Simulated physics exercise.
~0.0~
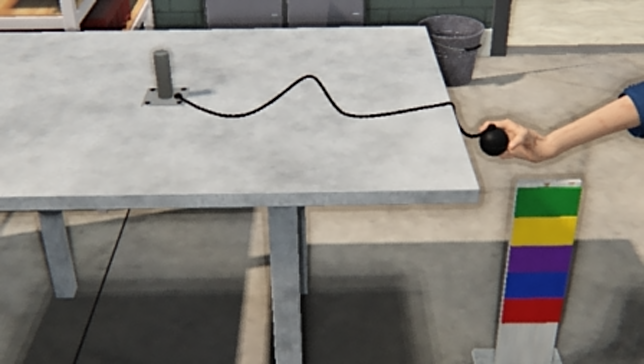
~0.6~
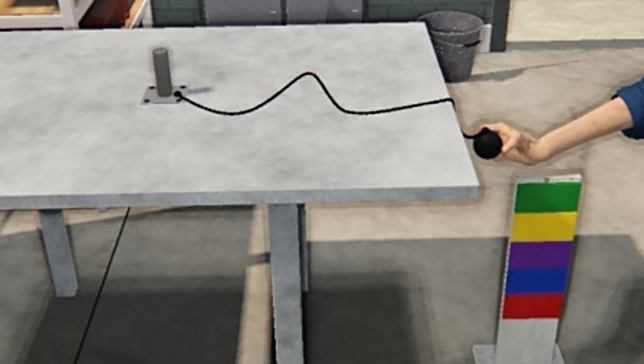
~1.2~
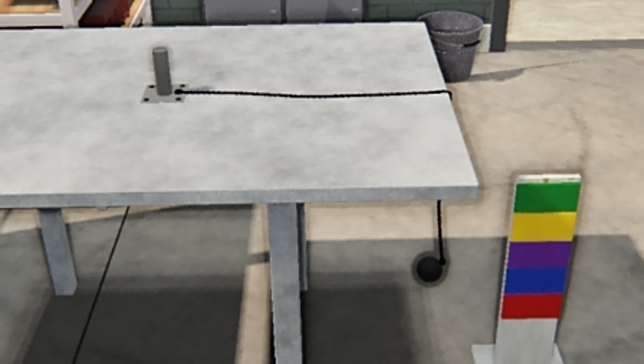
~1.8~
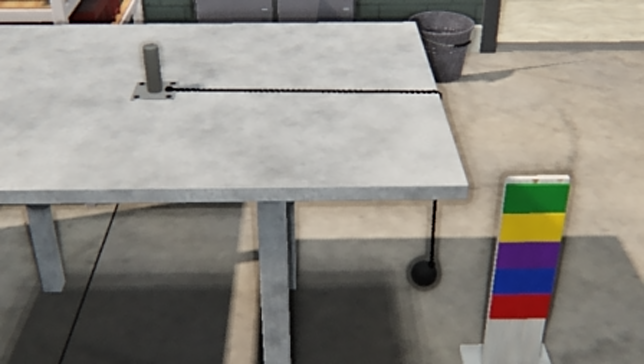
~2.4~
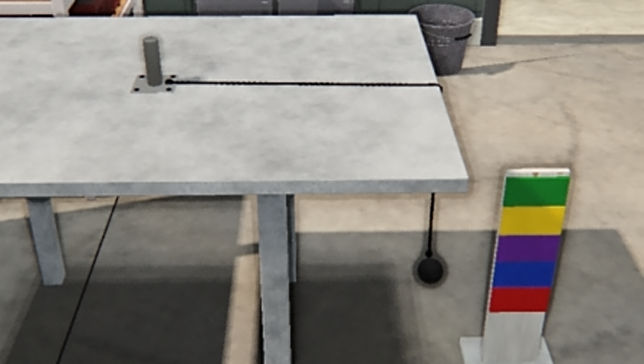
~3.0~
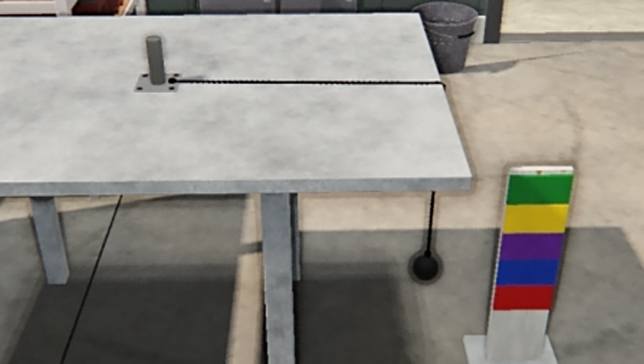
Black ball on a cord dropping from a hand beside a workbench, pulling the cord taut and hanging level with the blue band.
